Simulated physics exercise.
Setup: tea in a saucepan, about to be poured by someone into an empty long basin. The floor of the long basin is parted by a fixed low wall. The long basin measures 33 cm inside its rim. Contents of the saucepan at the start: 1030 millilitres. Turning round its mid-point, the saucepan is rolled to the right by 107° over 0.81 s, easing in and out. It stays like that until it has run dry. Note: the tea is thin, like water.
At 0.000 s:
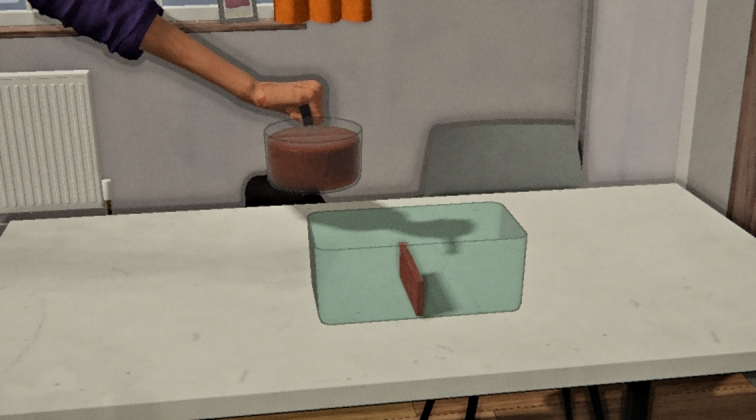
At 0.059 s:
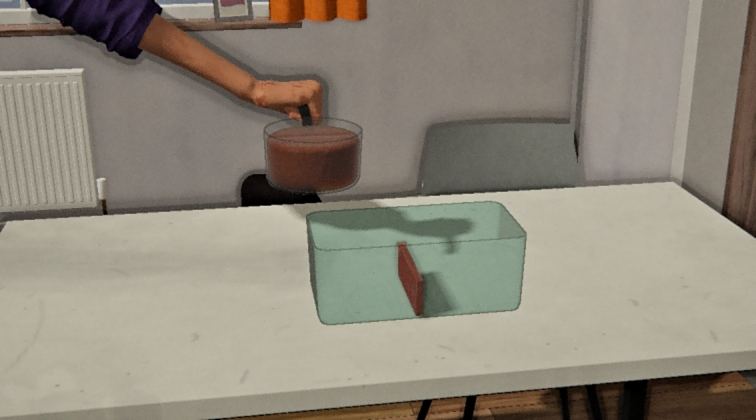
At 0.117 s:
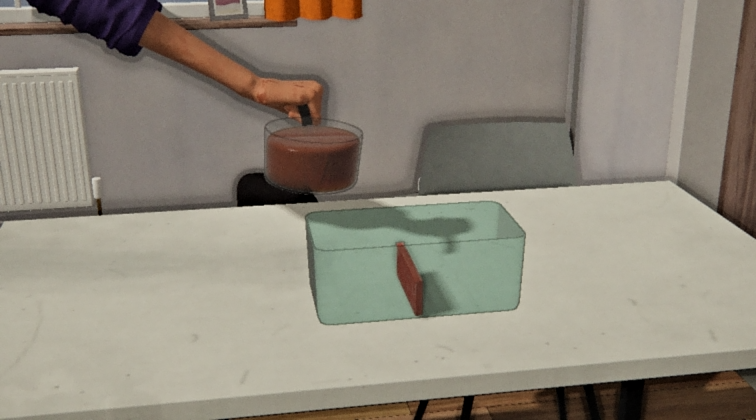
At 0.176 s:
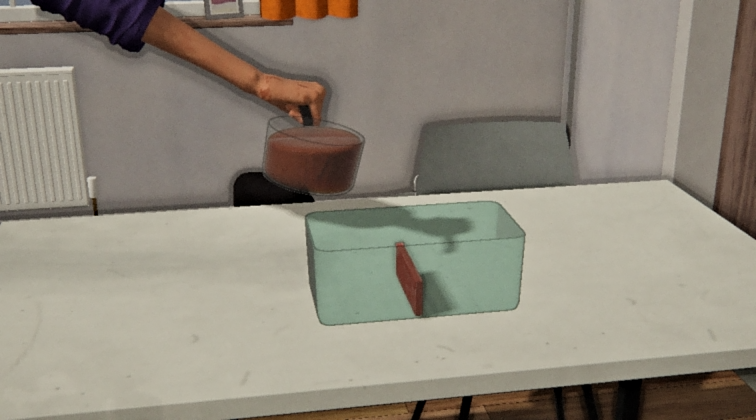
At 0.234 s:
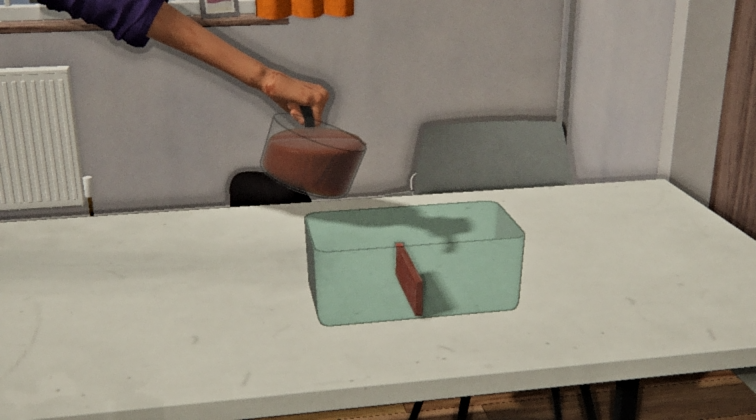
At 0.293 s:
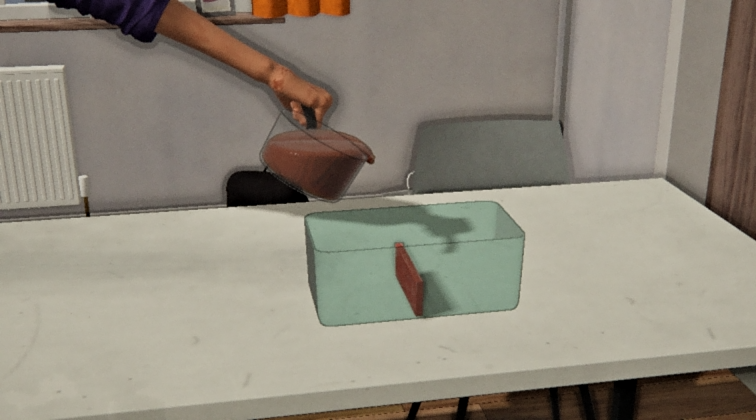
In this clip, a hand holds a clear saucepan of reddish-brown liquid above an empty, pale green long basin with a red dividing wall, then tilts it gradually to the right until the liquid begins to pass over the rim.
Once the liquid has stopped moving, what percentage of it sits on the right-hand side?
About 29 per cent.
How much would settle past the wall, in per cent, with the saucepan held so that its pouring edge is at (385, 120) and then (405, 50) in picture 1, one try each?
Respectively 70 and 95 %.
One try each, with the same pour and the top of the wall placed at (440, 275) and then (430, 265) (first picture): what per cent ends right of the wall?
Roughly 15 per cent, then 5 per cent.
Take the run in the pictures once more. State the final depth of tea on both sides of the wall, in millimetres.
Final levels - left approx 30 mm, right approx 12 mm.
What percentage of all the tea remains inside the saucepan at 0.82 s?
About 6 % is still there.
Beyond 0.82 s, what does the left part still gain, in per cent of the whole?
About 10 percent.
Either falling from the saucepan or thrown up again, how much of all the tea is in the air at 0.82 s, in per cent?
Near 5 percent.
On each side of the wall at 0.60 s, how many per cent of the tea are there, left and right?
18 left and 18 right, roughly.
Then, 0.60 s in, the tilt is 90° and 31 per cent is still to pour, 18 is left of the wall and 18 right of it.
Then, 0.82 s in, the tilt is 107° and 6 per cent is still to pour, 61 is left of the wall and 28 right of it.
Then, 1.06 s in, the tilt is 107° and 0 per cent is still to pour, 69 is left of the wall and 29 right of it.
Then, 1.31 s in, the tilt is 107° and 0 per cent is still to pour, 70 is left of the wall and 29 right of it.
Finally, 70 per cent lies left of the wall, 29 right of it and 1 outside.
